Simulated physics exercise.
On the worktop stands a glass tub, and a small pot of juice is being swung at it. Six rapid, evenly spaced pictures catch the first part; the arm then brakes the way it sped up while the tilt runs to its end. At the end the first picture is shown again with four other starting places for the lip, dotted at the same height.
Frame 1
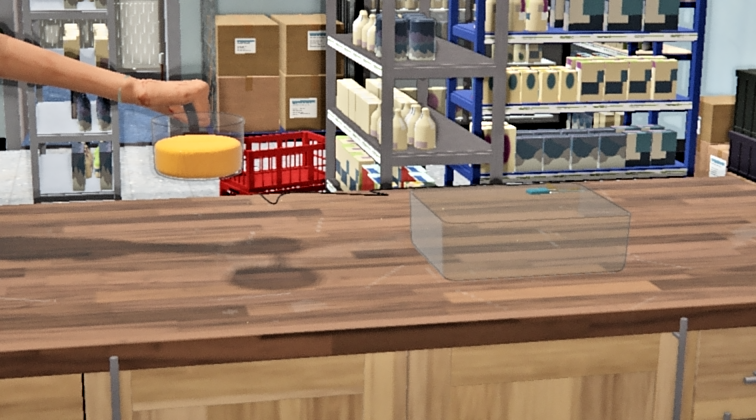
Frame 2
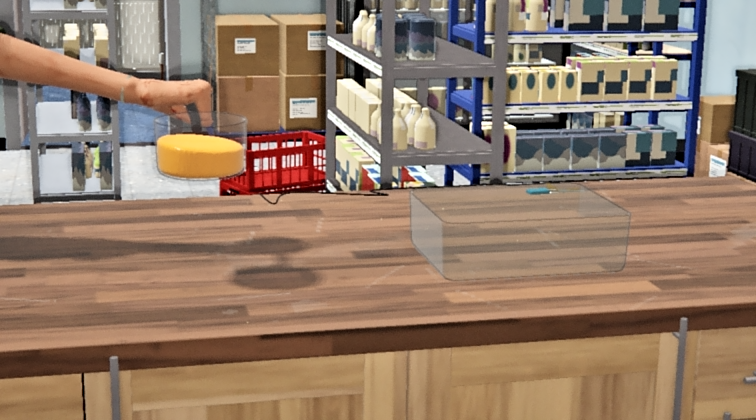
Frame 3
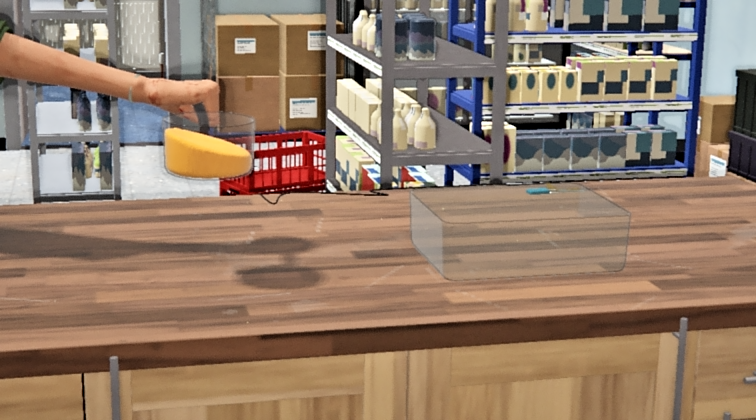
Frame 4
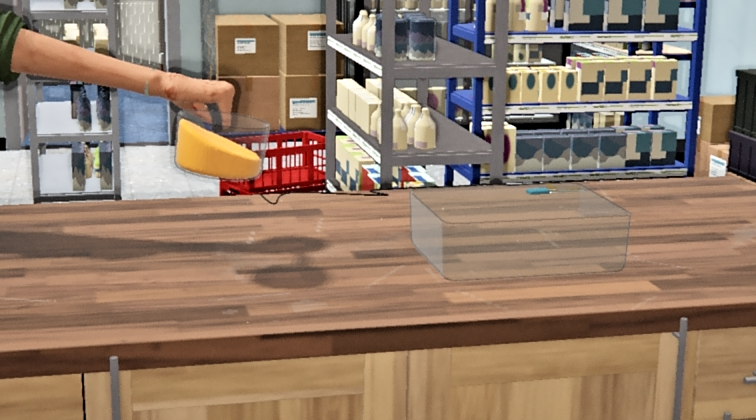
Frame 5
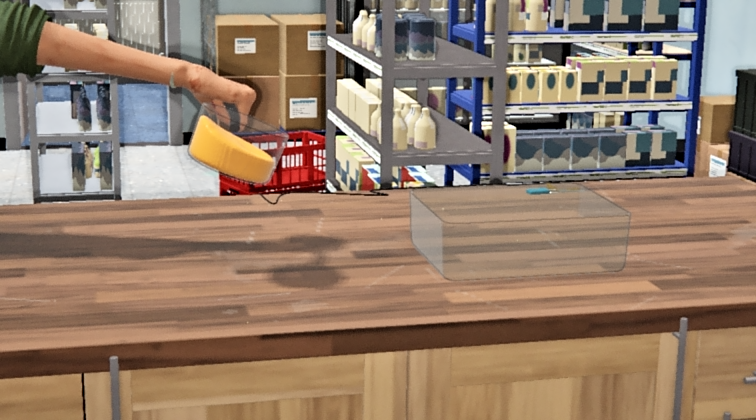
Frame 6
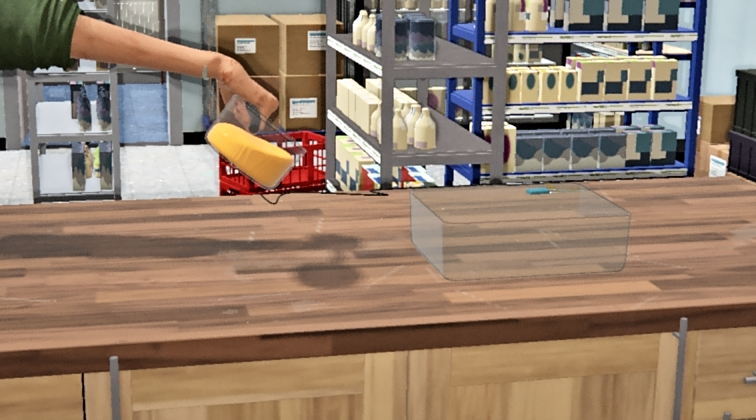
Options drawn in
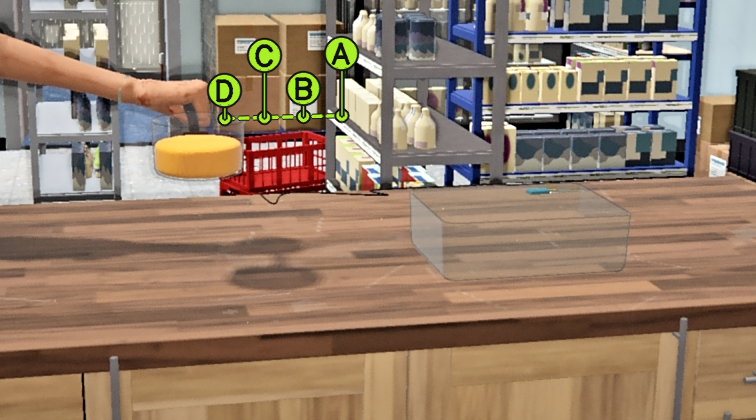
A hand moves a small pot of orange juice rightward above a worktop, gradually tilting it.
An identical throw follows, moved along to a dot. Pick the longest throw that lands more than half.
I would pick place B.
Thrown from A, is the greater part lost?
No, that is safe.
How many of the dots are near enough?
Two of them.
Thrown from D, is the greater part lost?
Yes, that goes wrong.
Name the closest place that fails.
C.
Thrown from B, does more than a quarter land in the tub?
Yes, it does.
In lime, A at (341, 115); B at (303, 116); C at (264, 117); D at (224, 118).
If A is chosen, about 77 % lands in the tub, 1 % falls short and 22 % goes beside or beyond.
If B is chosen, about 80 % lands in the tub, 5 % falls short and 15 % goes beside or beyond.
If C is chosen, about 11 % lands in the tub, 85 % falls short and 4 % goes beside or beyond.
If D is chosen, about 0 % lands in the tub, 97 % falls short and 3 % goes beside or beyond.
